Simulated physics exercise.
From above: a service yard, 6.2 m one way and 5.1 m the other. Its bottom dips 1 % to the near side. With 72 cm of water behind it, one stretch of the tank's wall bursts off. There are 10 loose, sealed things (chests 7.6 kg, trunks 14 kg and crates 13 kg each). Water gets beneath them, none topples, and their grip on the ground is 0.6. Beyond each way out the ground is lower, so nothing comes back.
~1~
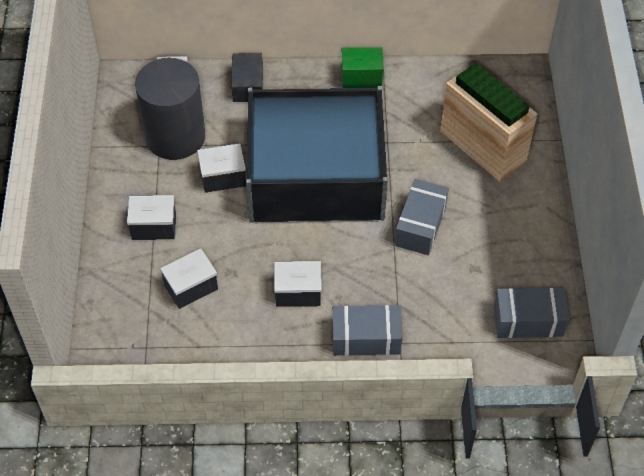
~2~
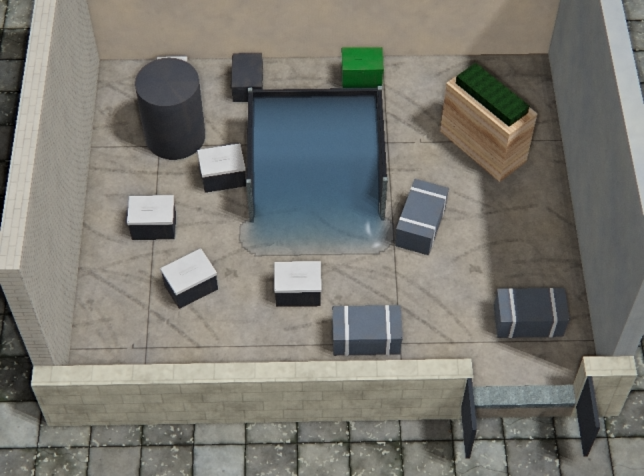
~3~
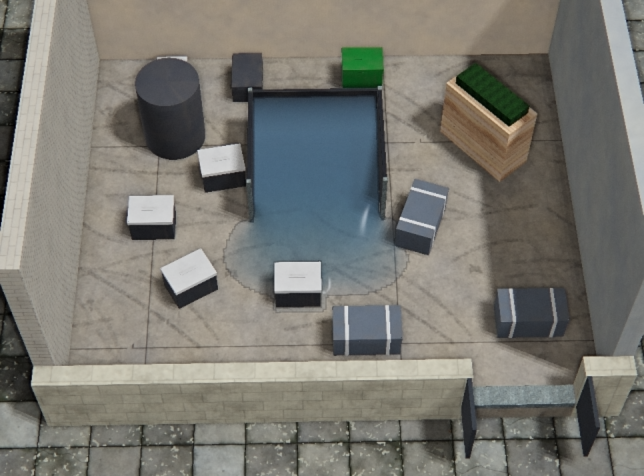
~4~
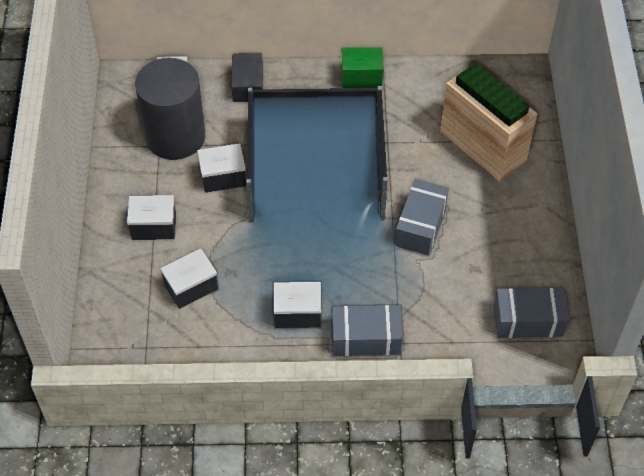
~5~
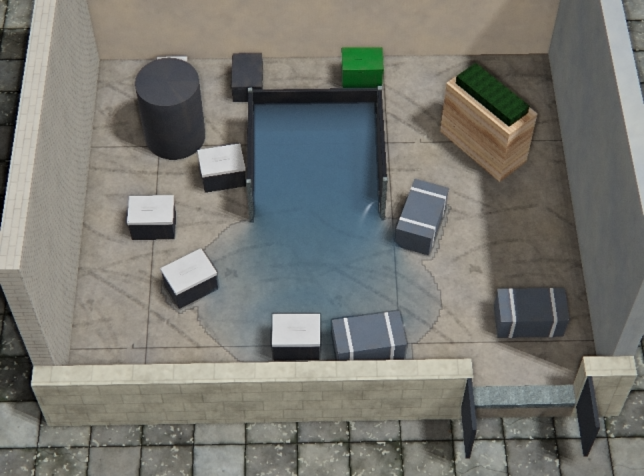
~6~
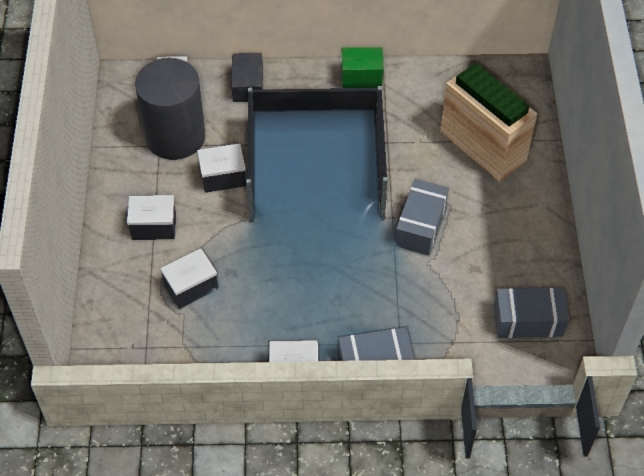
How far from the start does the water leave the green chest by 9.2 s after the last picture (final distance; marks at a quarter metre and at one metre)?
Green chest moves a short way.
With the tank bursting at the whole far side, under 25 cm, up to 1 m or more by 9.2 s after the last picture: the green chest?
Then the green chest travels far.
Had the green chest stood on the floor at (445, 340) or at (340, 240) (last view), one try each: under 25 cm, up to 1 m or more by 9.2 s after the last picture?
In turn: It travels far; it gets carried off.
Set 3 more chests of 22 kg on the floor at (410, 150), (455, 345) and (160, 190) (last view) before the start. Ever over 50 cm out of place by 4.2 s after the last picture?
In turn: Under, more, less.
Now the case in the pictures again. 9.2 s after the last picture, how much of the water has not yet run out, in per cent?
About 80 per cent.
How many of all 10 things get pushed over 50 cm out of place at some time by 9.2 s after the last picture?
That makes 8.
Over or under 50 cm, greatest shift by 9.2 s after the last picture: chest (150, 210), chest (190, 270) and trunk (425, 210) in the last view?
In turn: More, more, under.
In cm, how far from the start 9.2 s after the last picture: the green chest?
Roughly 60 cm.
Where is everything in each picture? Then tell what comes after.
The green chest at (363, 58), on the bottom; water covers 2.1 m2; 0 of 10 have shifted, in the first picture.
The green chest at (363, 58) rests on the ground; 3.0 m2 under water; 0 of 10 have shifted, in the second picture.
The green chest at (363, 58) rests on the ground; water covers 4.2 m2; 0 of 10 have shifted, in the third picture.
The green chest at (363, 58), on the bottom; water covers 5.6 m2; 1 of 10 have shifted, in the fourth picture.
The green chest at (363, 58), on the bottom; water covers 7.0 m2; 2 of 10 have shifted, in the fifth picture.
The green chest at (363, 58), on the bottom; 8.6 m2 under water; 2 of 10 have shifted, in the sixth picture.
Then, 1.2 s after the last picture the green chest is near (363, 58), 0.0 m from its start, aground; 0 of 10 are out; 2 afloat.
Then, 3.8 s after the last picture the green chest is near (363, 58), 0.0 m from its start, aground; 0 of 10 are out; 4 afloat.
Then, 6.2 s after the last picture the green chest is near (362, 61), 0.1 m from its start, aground; 1 of 10 are out; 5 afloat.
Then, 9.2 s after the last picture the green chest is near (387, 88), 0.6 m from its start, afloat; 1 of 10 are out; 9 afloat.
